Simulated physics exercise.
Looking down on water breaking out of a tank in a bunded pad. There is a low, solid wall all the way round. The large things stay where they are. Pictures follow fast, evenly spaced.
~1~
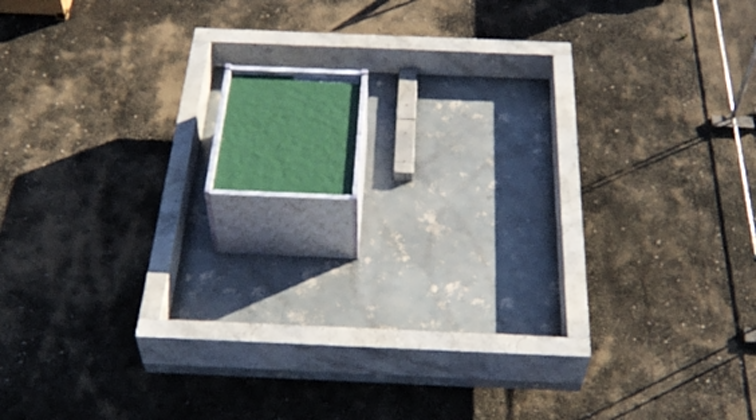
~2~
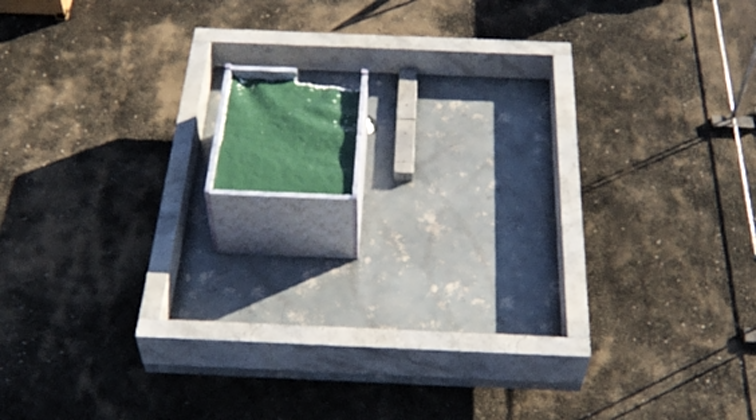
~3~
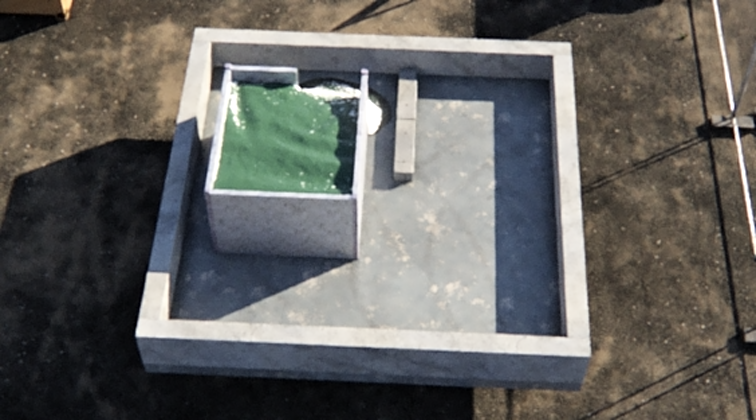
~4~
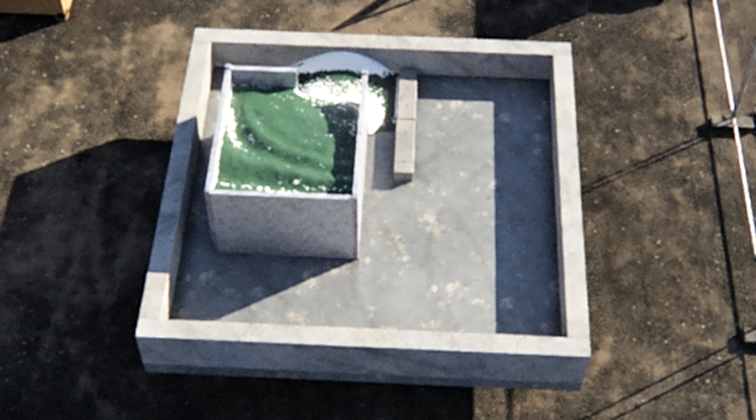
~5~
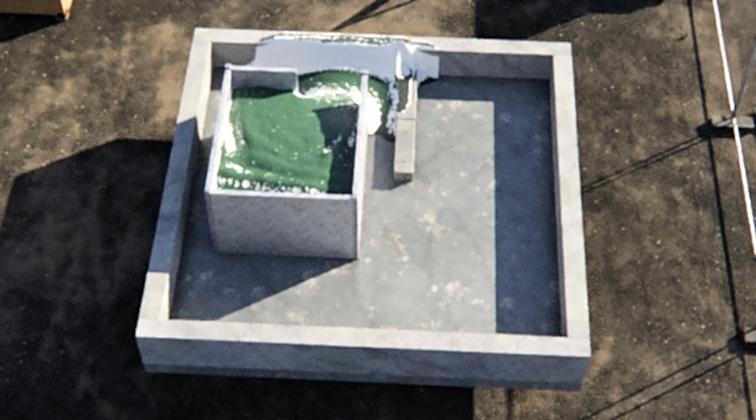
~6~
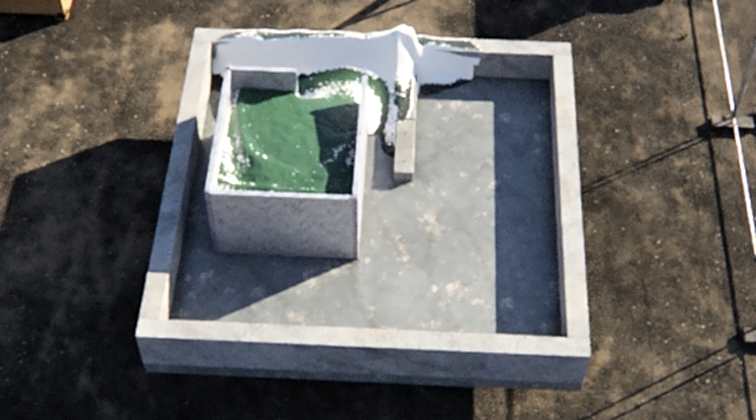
Green water in an open tank pours out the far side and splashes against the low wall.
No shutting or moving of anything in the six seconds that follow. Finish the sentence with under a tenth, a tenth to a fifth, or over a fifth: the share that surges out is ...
The share that surges out is under a tenth.
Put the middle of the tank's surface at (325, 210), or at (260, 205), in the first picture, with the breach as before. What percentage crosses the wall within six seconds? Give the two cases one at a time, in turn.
Near 2 percent, then near 4 percent.
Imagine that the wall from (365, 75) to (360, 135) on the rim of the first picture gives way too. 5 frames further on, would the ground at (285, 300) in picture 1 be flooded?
Untouched.
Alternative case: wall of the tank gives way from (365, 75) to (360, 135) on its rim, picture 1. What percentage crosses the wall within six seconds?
Around 0 percent.
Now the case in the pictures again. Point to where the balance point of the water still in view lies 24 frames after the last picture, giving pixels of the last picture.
My reading is close to (338, 193).
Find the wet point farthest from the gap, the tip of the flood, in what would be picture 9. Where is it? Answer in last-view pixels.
The wet edge reaches furthest near (540, 88).
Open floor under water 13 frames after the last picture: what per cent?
Estimate: Near 70 %.
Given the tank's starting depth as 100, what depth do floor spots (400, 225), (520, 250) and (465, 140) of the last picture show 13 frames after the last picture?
At the three places, in the order asked: Around 0, 6 and 4 per cent.
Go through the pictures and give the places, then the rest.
The first picture shows still water in the open tank at (289, 134).
In the second picture, water pours out on the open tank's far side and has run to (371, 127).
In the third picture, water pours out on the open tank's far side and has run to a hidden place.
In the fourth picture, the front is at (396, 76), out from the gap on the open tank's far side.
In the fifth picture, the front is at (433, 49), out from the gap on the open tank's far side.
In the sixth picture, water pours out on the open tank's far side and has run to (468, 47).
A moment on, water covers 25 % of the floor; the low wall has let 1 % over.
Next, water covers 35 % of the floor; the low wall has let 3 % over.
Then, water covers 55 % of the floor; the low wall has let 7 % over.
Later, water covers 75 % of the floor; the low wall has let 7 % over.
In the end, water covers 75 % of the floor; the low wall has let 7 % over.
